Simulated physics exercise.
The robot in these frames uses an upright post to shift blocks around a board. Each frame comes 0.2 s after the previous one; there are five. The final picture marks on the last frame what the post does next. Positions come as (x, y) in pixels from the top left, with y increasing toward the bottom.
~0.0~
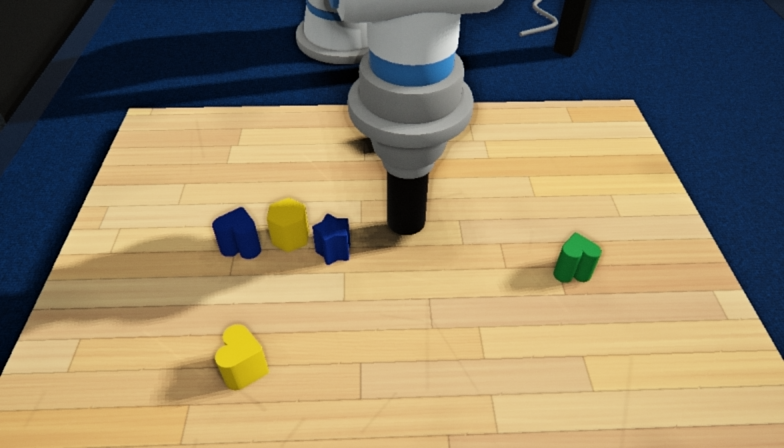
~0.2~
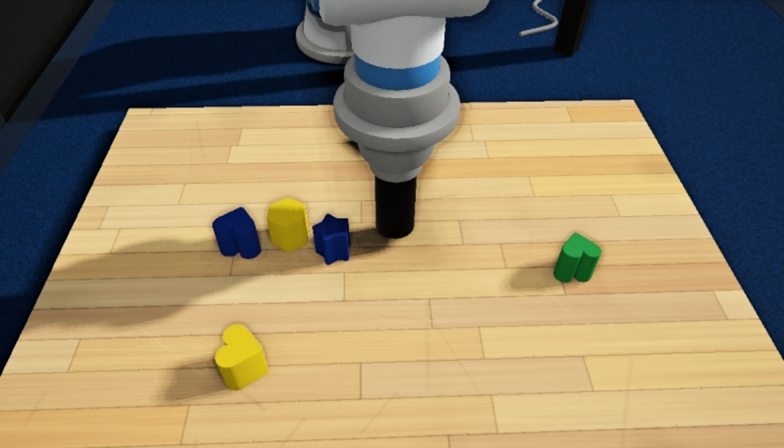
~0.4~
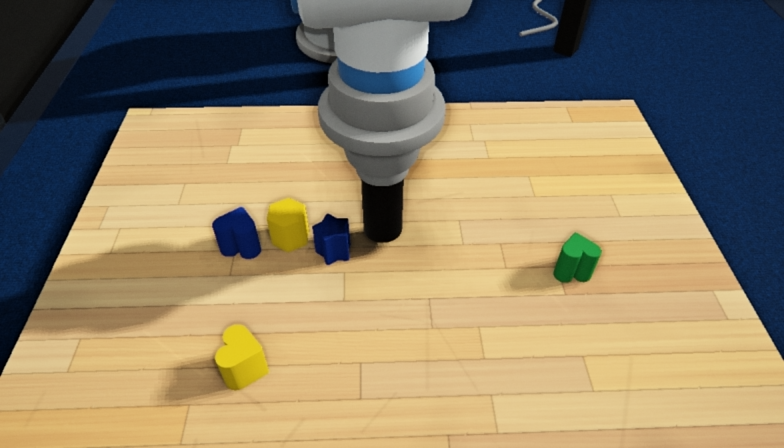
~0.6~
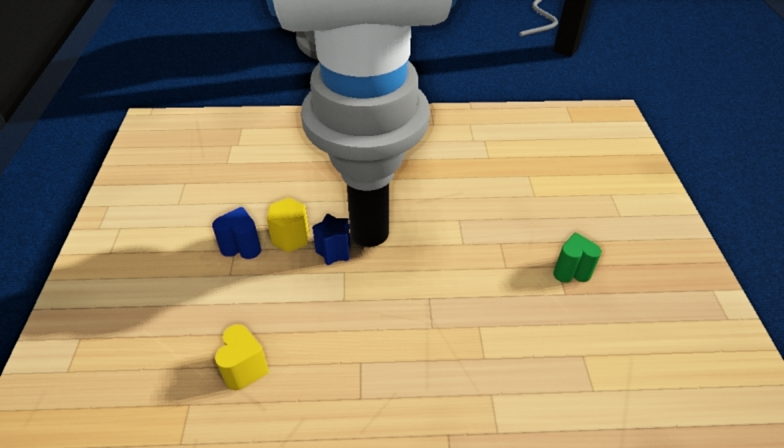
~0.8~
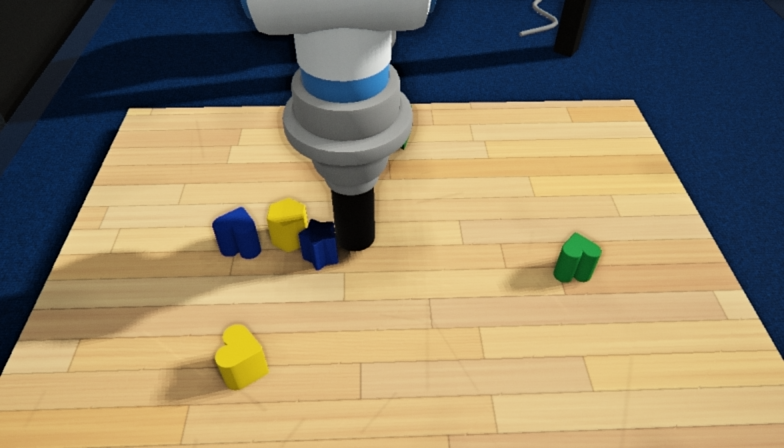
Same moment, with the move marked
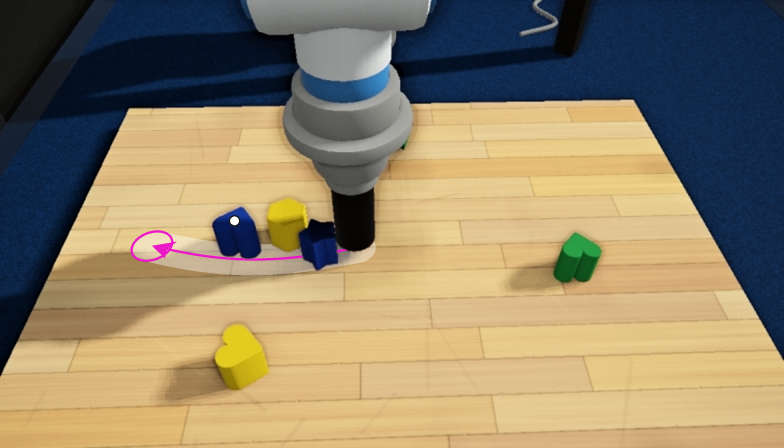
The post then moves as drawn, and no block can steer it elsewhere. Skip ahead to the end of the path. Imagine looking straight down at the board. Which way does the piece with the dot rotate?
The answer is clockwise.
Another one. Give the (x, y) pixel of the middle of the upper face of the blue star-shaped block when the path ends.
About (183, 257).
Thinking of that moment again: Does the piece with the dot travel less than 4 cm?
My answer is no.
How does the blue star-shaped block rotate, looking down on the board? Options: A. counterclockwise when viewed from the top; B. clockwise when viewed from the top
A: Counterclockwise when viewed from the top.
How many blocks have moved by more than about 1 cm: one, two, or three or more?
Blocks moved: Three or more.
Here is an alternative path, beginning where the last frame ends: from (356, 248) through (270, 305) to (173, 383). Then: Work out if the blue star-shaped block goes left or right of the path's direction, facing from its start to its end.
Seen from start to end, it moves right.
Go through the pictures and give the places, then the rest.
Post tip (406, 222); block tops, blue heart block (235, 221); yellow hexagon (286, 211); blue star-shaped block (332, 226), in the first picture.
Post (395, 225); blocks unchanged, in the second picture.
Post (383, 229); blocks unchanged, in the third picture.
Post (370, 233); blocks unchanged, in the fourth picture.
Post (356, 237); blue heart block (235, 221); yellow hexagon (286, 211); blue star-shaped block (318, 231), in the fifth picture.
Path on the board, from (356, 248) via (251, 259), ending at (152, 246); the dot is on the blue heart block.
On the path given first. One third of the way, post (284, 248); yellow hexagon (268, 207), turned 50° clockwise; blue star-shaped block (247, 245), turned 20° anticlockwise.
Two thirds of the way, post (212, 247); blue heart block (192, 207), turned 65° clockwise; yellow hexagon (261, 205), turned 85° clockwise; blue star-shaped block (187, 257), turned 65° anticlockwise.
At the end, post (147, 235); blue heart block (175, 198), turned 145° clockwise; yellow hexagon (261, 205), turned 85° clockwise; blue star-shaped block (183, 257), turned 80° anticlockwise.
